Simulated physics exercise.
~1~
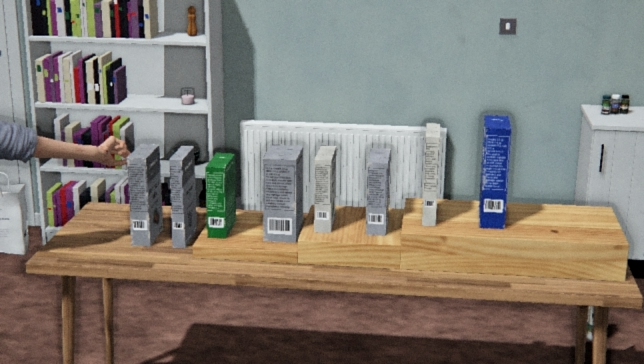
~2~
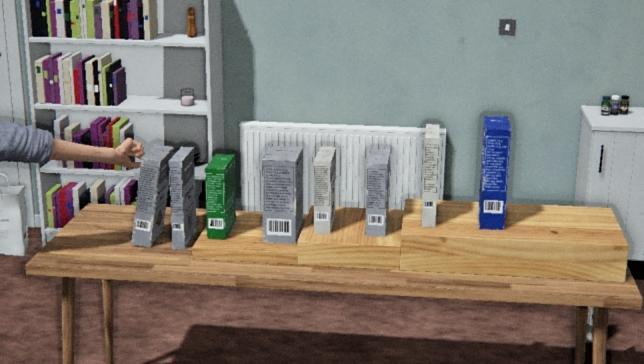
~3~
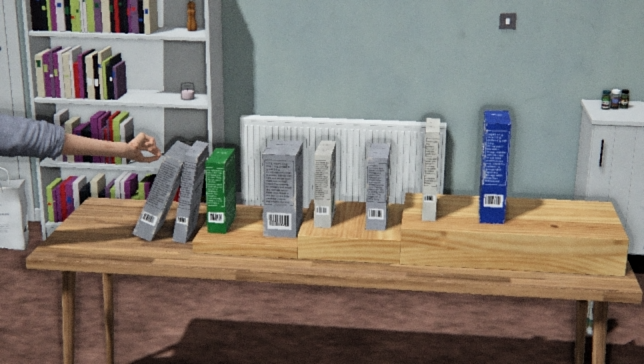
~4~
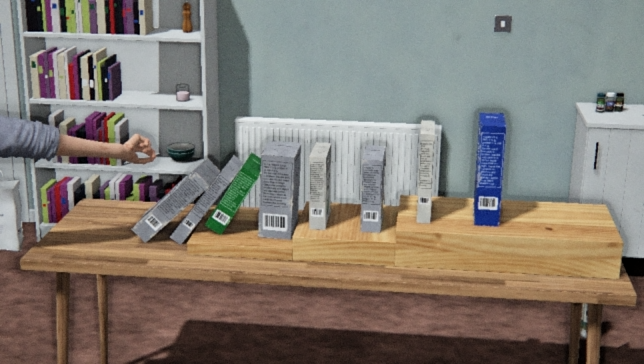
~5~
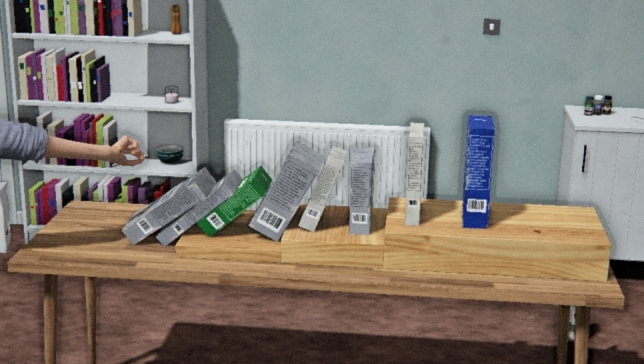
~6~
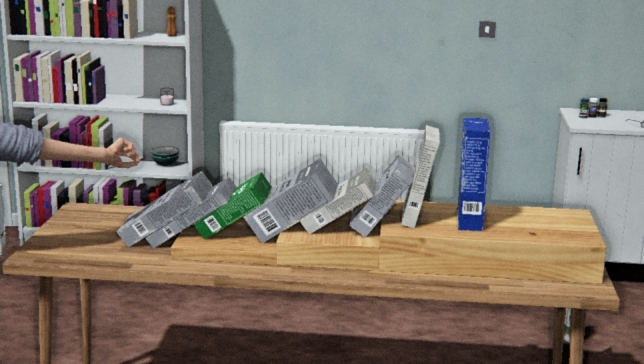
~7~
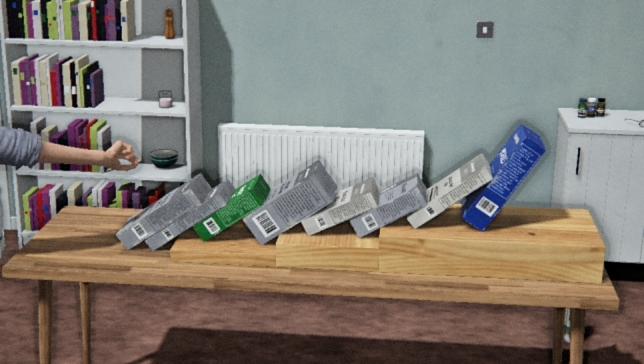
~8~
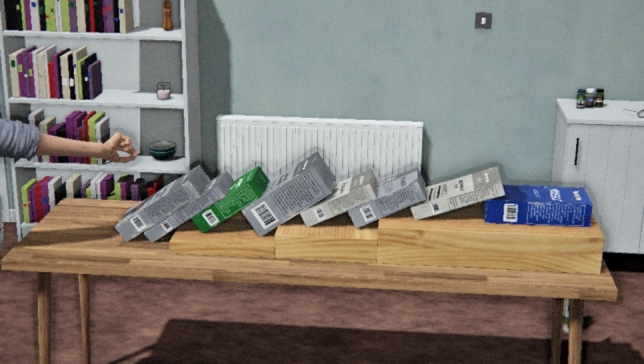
A row of boxes standing up a set of low wooden steps toppled one after another to the right after a hand pushed the leftmost one, the green box tipping partway, until the tall blue box at the far end fell flat and none stood.
